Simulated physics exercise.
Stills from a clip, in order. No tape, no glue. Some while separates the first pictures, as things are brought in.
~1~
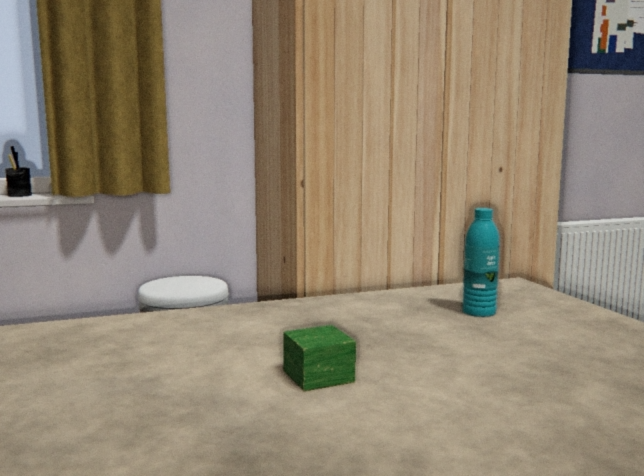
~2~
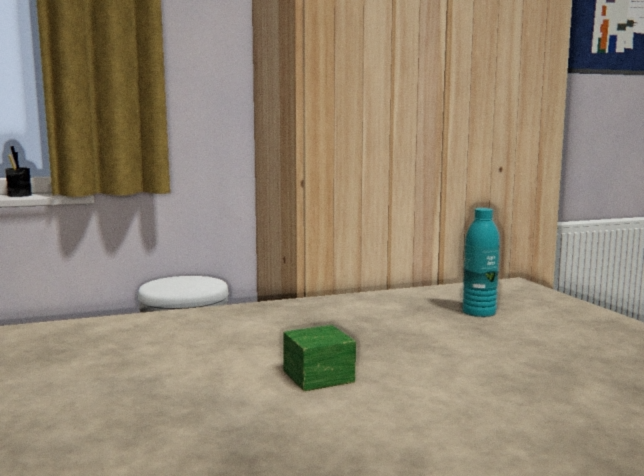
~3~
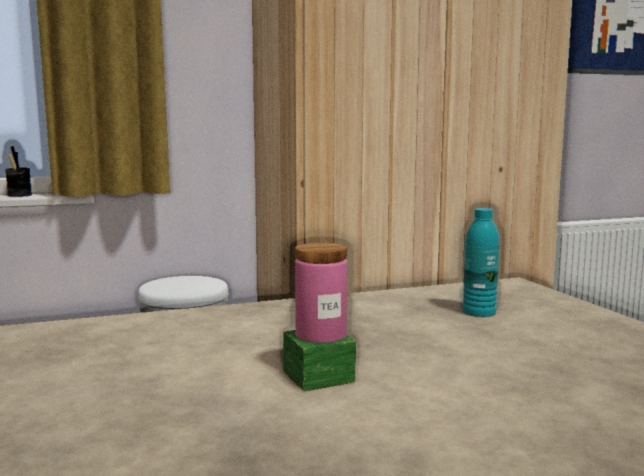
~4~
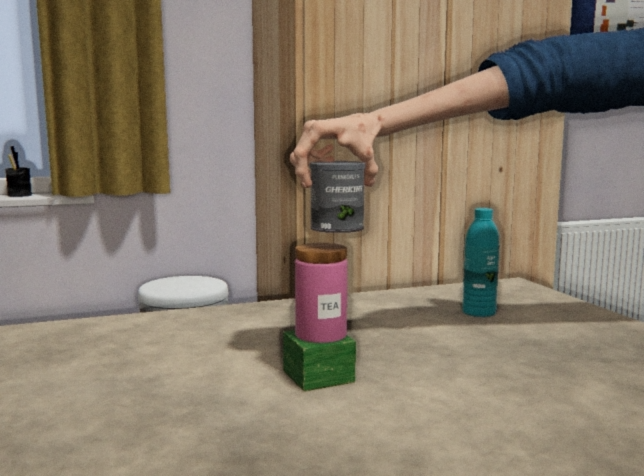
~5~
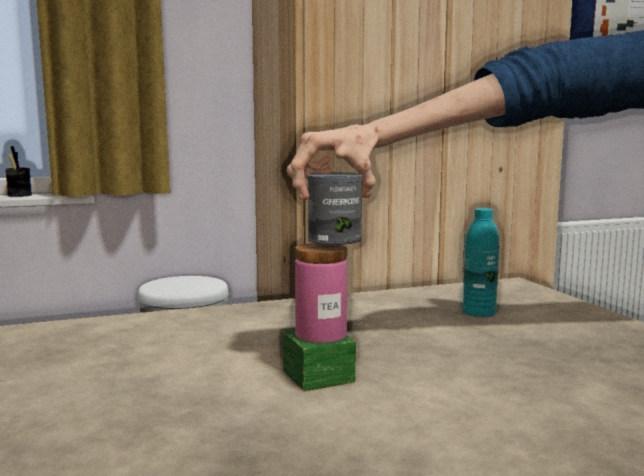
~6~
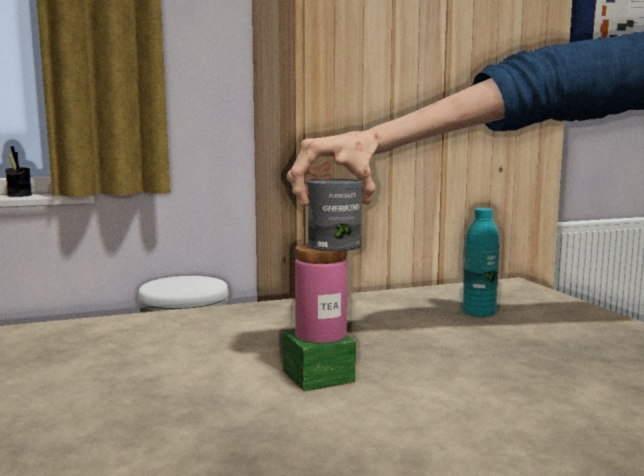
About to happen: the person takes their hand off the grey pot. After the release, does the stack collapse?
No, it stays standing.
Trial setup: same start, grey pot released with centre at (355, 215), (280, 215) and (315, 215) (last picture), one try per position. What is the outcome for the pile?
In order, the pile tumbles down, then tumbles down, and lastly stands firm.
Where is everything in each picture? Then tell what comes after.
The last thing is not in view yet; turquoise bottle (482, 262), in the first frame.
The last thing is not in view yet, in the second frame.
The last thing is not in view yet; green block (319, 356), in the third frame.
Coming down; grey pot (338, 196); turquoise bottle (482, 262), in the fourth frame.
Coming down; grey pot (334, 207); pink jar (321, 292), in the fifth frame.
In place under the hand; grey pot (334, 214); green block (319, 356), in the sixth frame.
Then, 0.20 s on from there, no change.
Then, 0.50 s on from there, grey pot resting near (334, 214).
In the end, all 4 unmoved. At the end, from the last picture's camera, grey pot near (334, 214). The pile stays up.
